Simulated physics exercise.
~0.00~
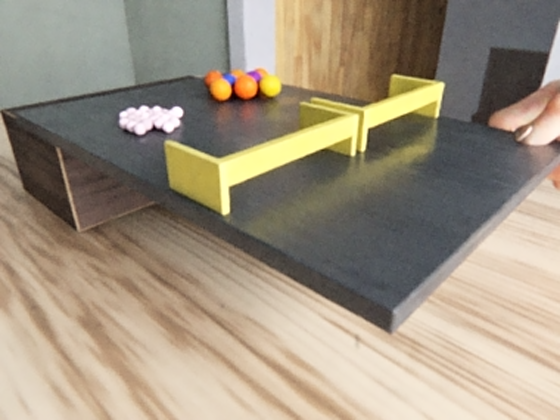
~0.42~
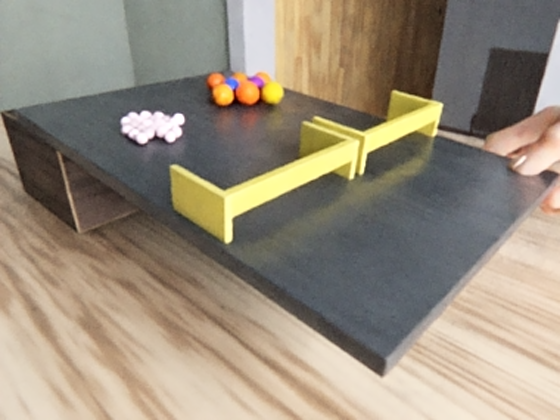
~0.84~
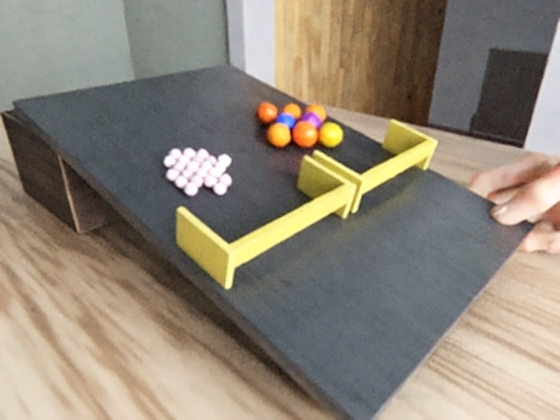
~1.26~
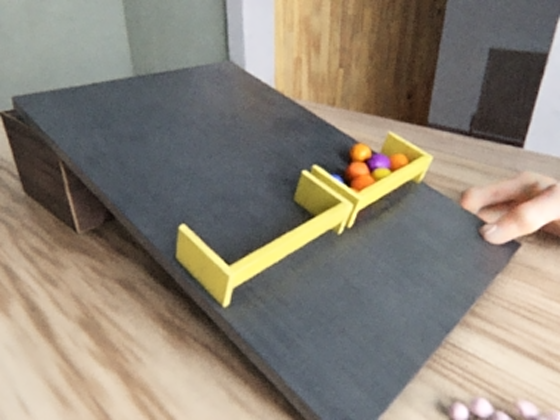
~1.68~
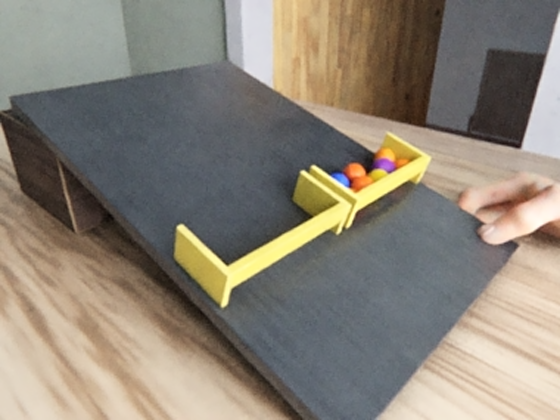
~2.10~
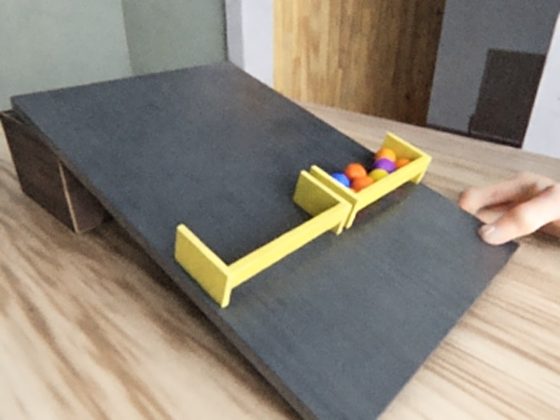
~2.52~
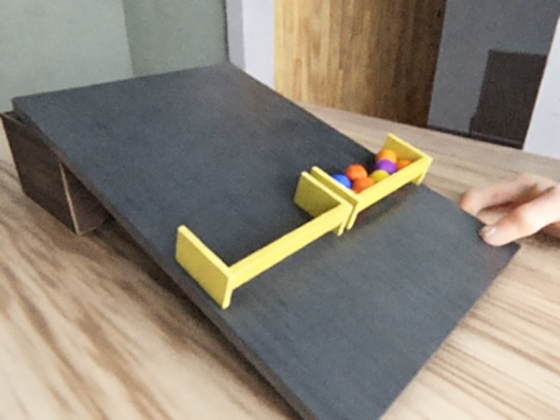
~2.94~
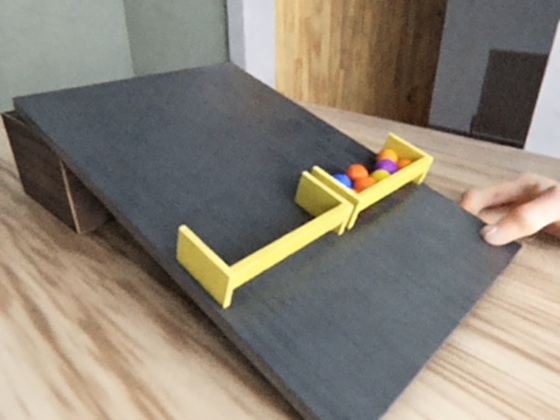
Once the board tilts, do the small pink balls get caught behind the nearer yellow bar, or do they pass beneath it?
They pass beneath the nearer bar and leave the board, while the larger colourful balls lodge against the farther one.
